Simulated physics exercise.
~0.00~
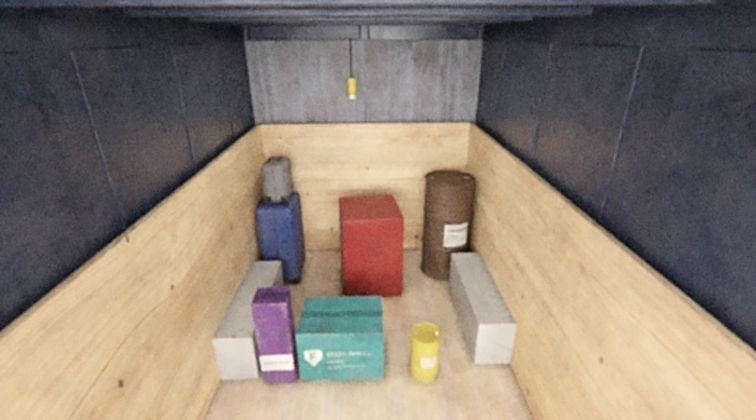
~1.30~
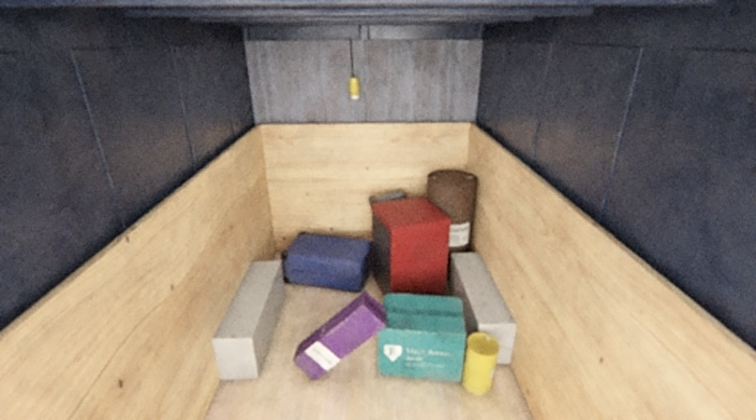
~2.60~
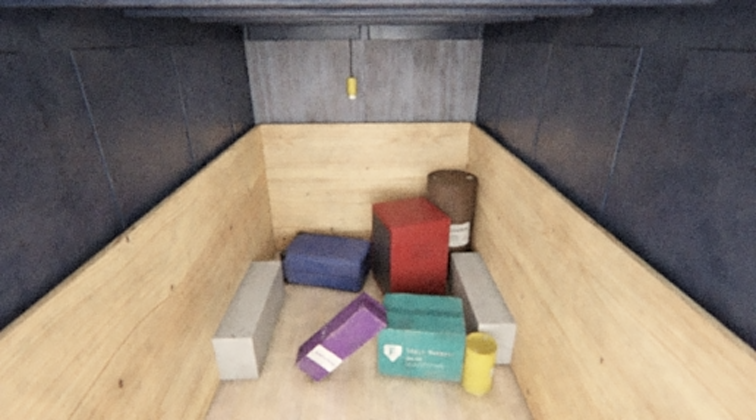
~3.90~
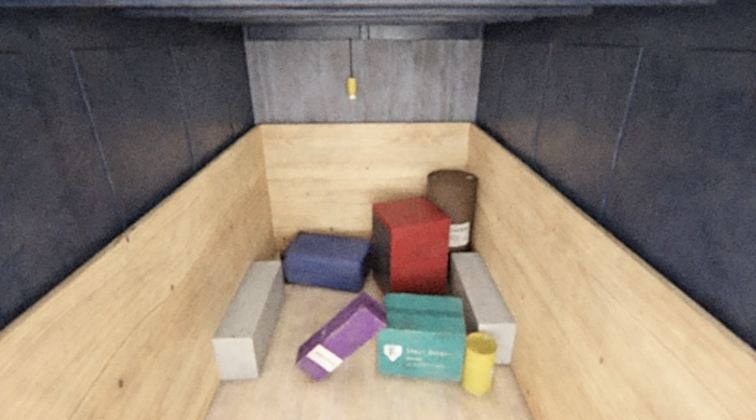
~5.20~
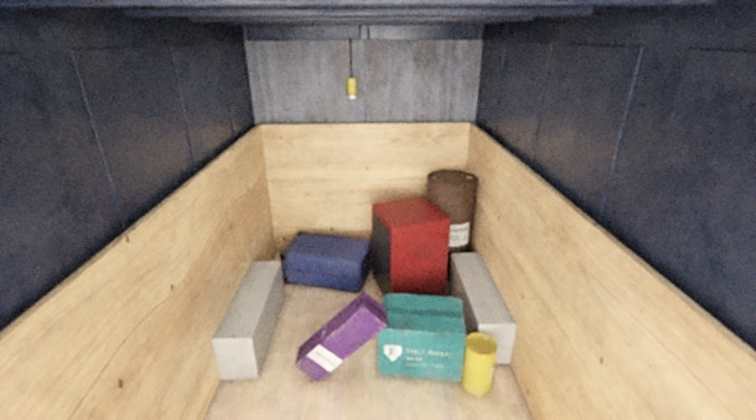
The footage shows boxes, cases and containers in a van's load bay shifting right, the purple box and blue case toppling and the grey case dropping from view behind the red appliance, before the visible load lies still, with the yellow canister upright beside the turquoise box.
